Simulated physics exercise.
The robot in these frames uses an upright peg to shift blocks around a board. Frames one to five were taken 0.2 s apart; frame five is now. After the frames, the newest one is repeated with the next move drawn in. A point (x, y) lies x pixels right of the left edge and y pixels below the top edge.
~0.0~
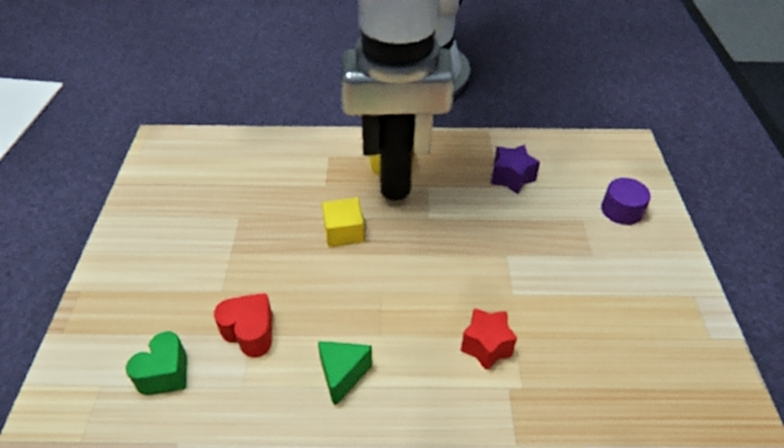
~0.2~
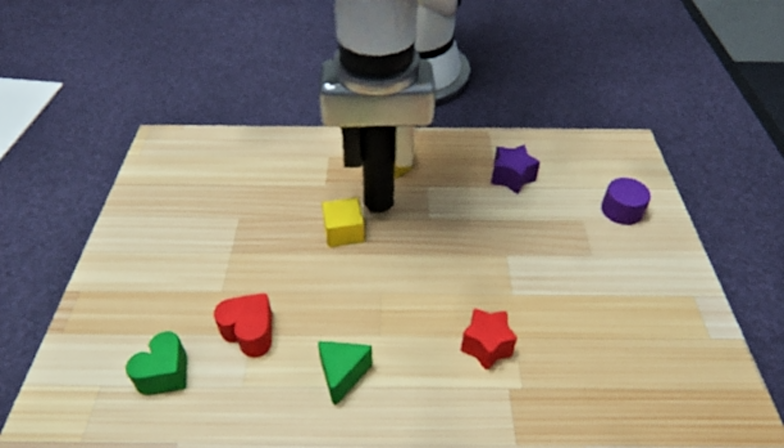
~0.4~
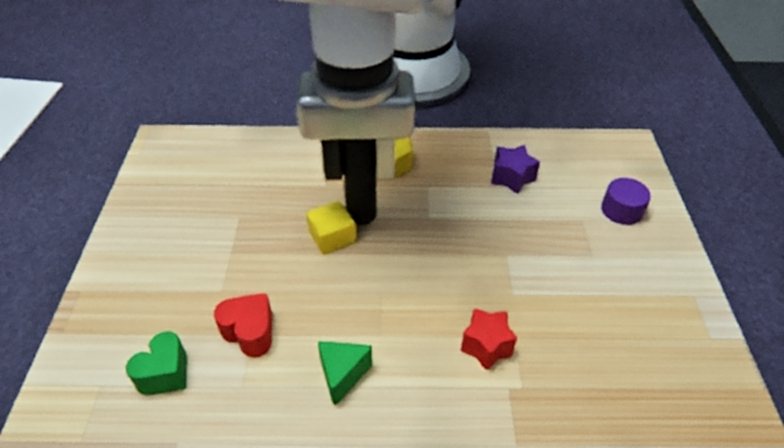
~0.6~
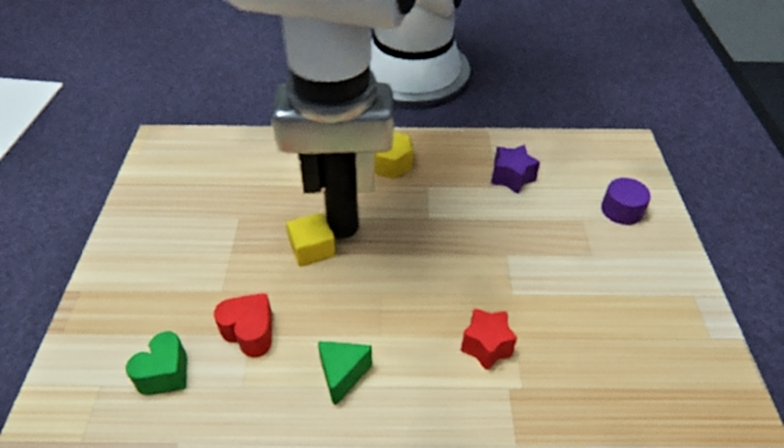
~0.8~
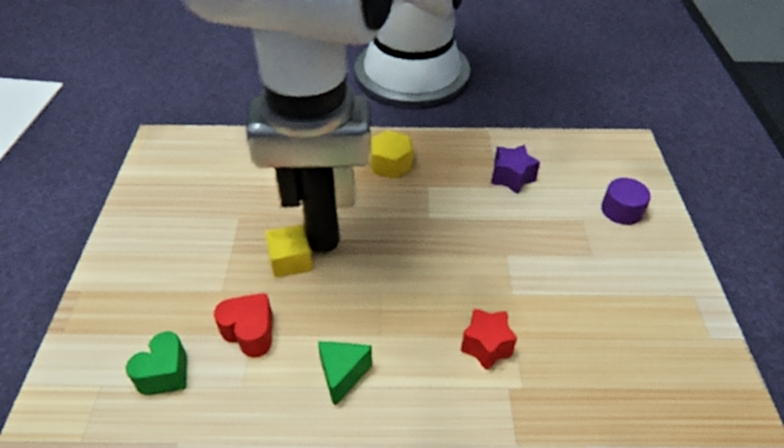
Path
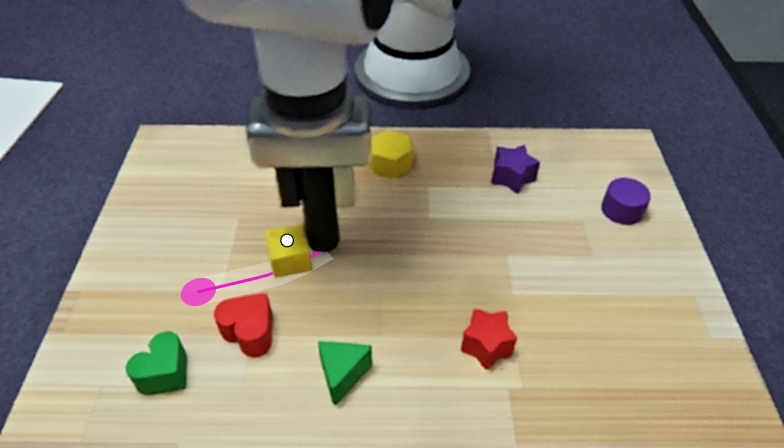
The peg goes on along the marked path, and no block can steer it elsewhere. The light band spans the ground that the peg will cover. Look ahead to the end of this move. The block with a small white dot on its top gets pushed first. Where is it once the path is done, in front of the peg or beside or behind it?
The block stays ahead.
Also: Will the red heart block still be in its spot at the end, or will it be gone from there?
It is not moved.
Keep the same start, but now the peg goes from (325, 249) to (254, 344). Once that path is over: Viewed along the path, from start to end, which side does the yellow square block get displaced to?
Its shift is rightward.
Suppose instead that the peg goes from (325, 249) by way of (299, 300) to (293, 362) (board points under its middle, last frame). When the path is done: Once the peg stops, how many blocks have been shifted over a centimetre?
Most likely one.
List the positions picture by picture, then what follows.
In the first picture, peg tip (395, 190); block tops, red heart block (244, 314); yellow square block (342, 212).
In the second picture, peg (379, 202); blocks unchanged.
In the third picture, peg (361, 214); yellow square block (330, 217).
In the fourth picture, peg (343, 227); yellow square block (309, 229).
In the fifth picture, peg (324, 241); red heart block (244, 314); yellow square block (287, 240).
Path on the board, from (325, 249) by way of (266, 275) to (198, 292); the dot is on the yellow square block.
What follows on the original path. One third of the way, peg (285, 260); yellow square block (244, 257).
Two thirds of the way, peg (241, 273); yellow square block (199, 271).
At the end, peg (195, 284); red heart block in place; yellow square block (151, 284).
